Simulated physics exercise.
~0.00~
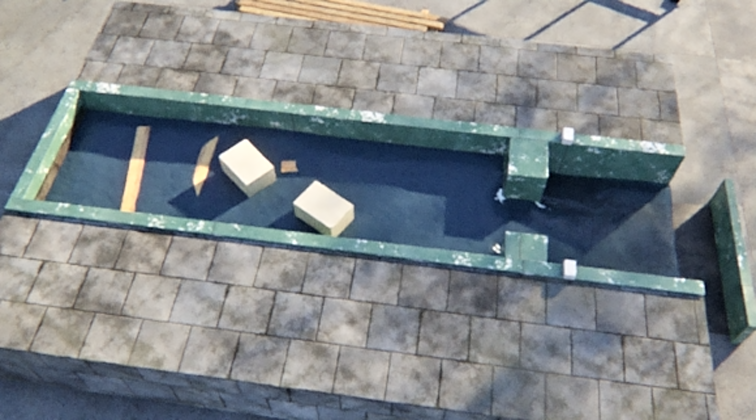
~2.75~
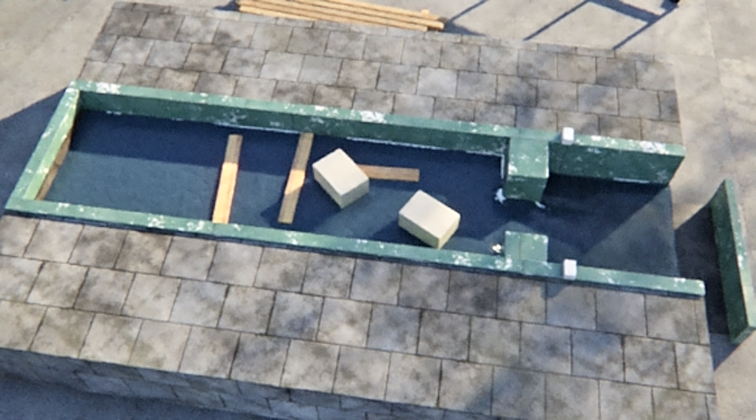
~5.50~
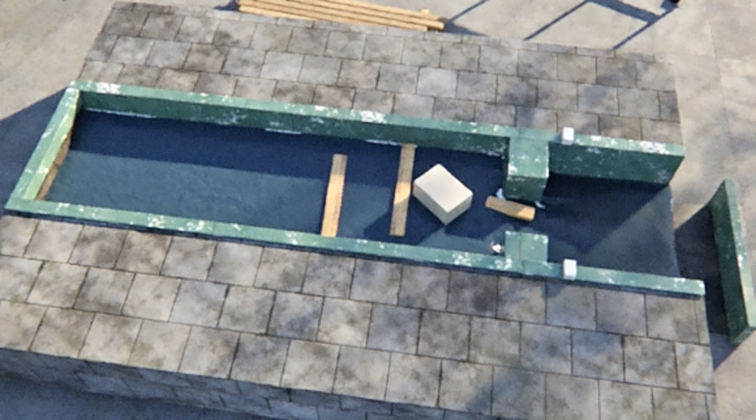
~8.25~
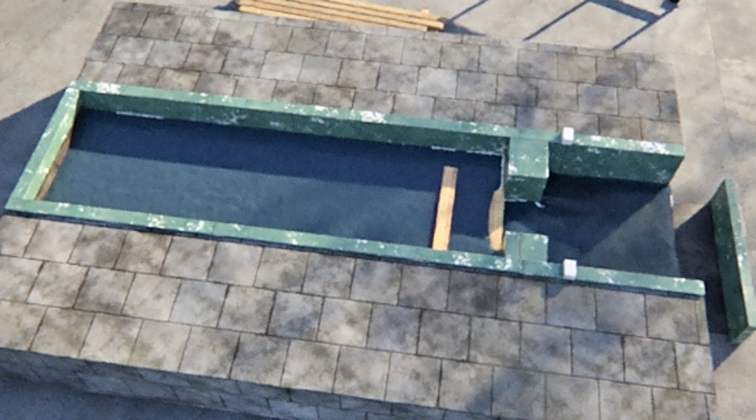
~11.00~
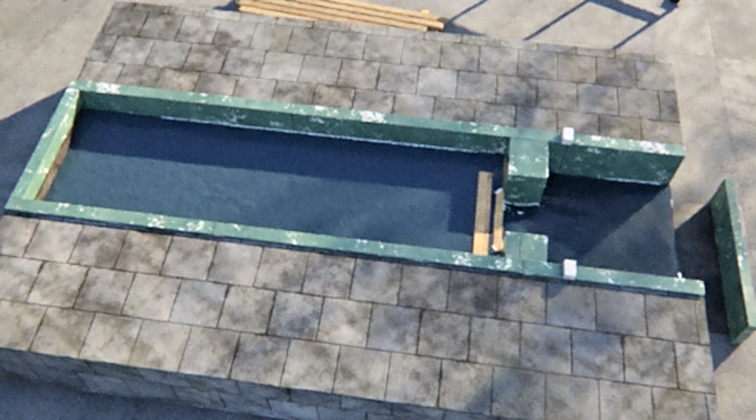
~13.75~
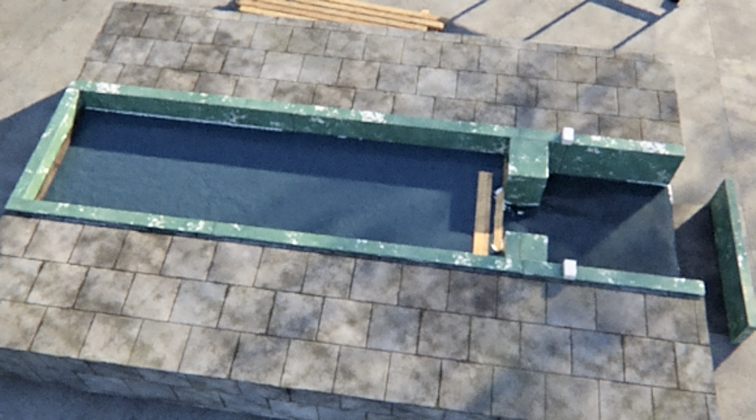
In a green-walled channel set in grey paving, water carried two pale blocks and some wooden pieces to the right; the blocks and a small plank went out through the narrow gap, while two planks ended up stopped side by side against it.
